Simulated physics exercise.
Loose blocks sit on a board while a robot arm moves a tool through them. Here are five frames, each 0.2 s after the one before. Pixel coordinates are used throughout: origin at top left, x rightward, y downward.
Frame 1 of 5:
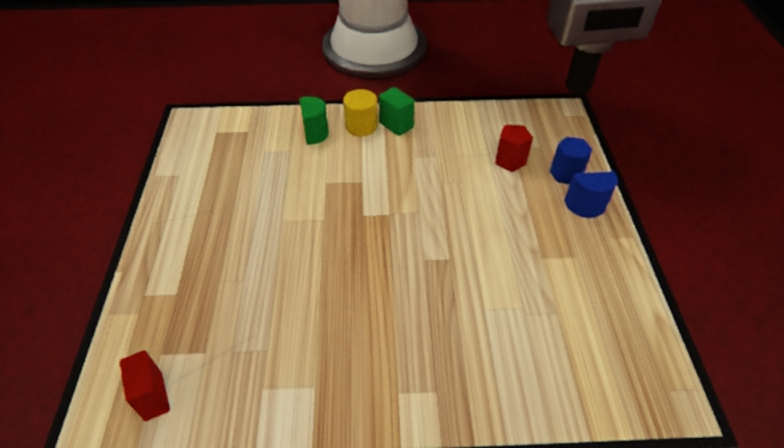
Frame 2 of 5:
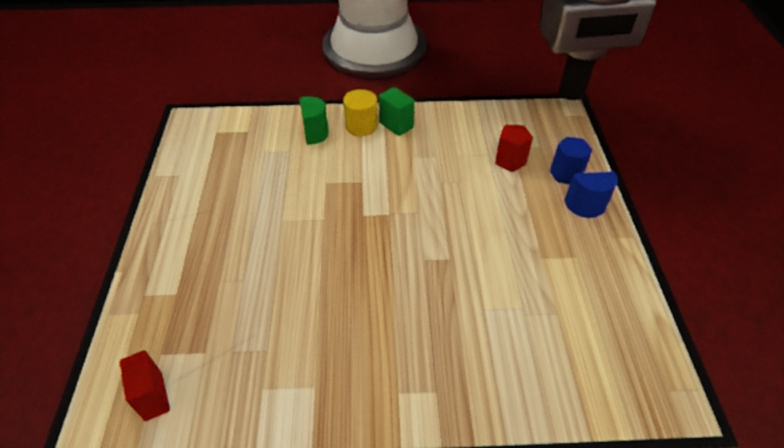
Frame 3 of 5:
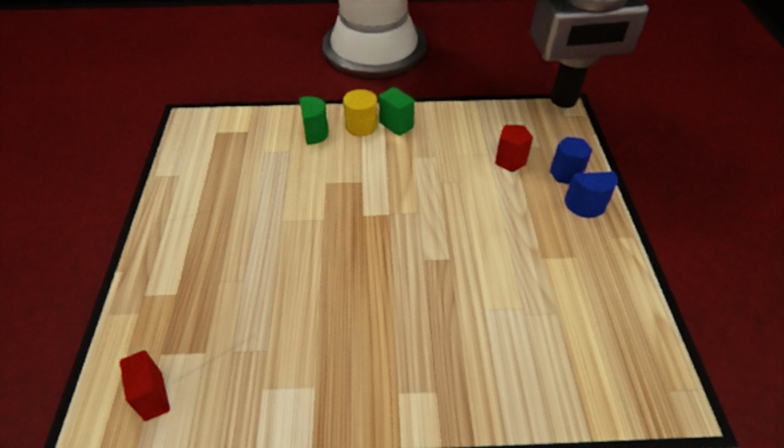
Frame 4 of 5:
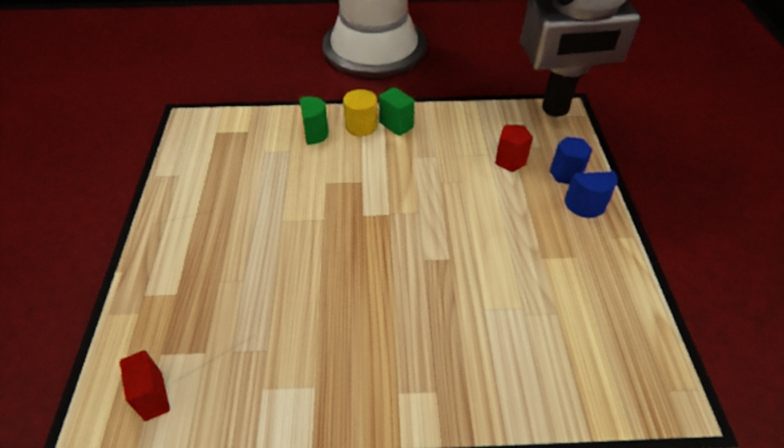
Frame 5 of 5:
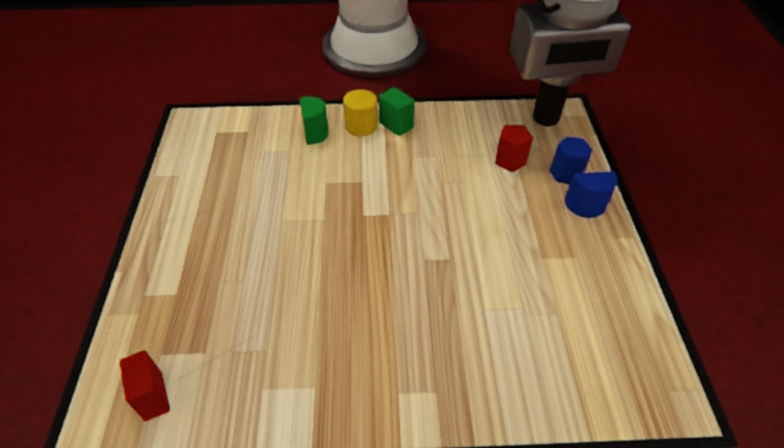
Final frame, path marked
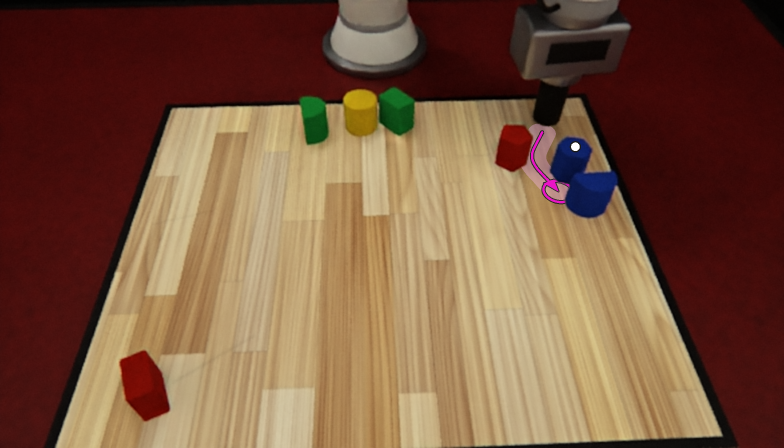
A robot arm moves its tool slightly down and left near still, colourful blocks.
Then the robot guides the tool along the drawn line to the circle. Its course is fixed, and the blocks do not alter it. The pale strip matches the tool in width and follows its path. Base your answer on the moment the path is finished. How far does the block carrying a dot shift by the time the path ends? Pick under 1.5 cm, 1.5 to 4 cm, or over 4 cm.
It's set to move 1.5-4 cm.
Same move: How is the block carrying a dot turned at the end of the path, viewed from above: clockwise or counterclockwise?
Looking from above, the answer is counterclockwise.
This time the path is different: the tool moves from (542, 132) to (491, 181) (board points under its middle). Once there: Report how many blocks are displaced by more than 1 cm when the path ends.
The count is one.
Drawn move, from (542, 132) by way of (533, 150) and (539, 171) to (558, 191); the dot is on the blue hexagon.
What follows on the original path. One third of the way, tool at (536, 137); nothing pushed yet.
Two thirds of the way, tool at (543, 158); red five-sided block at (511, 137); blue hexagon at (579, 148).
At the end, tool at (563, 178); red five-sided block at (511, 137); blue hexagon at (592, 155), turned 65° anticlockwise; blue D-shaped block still.
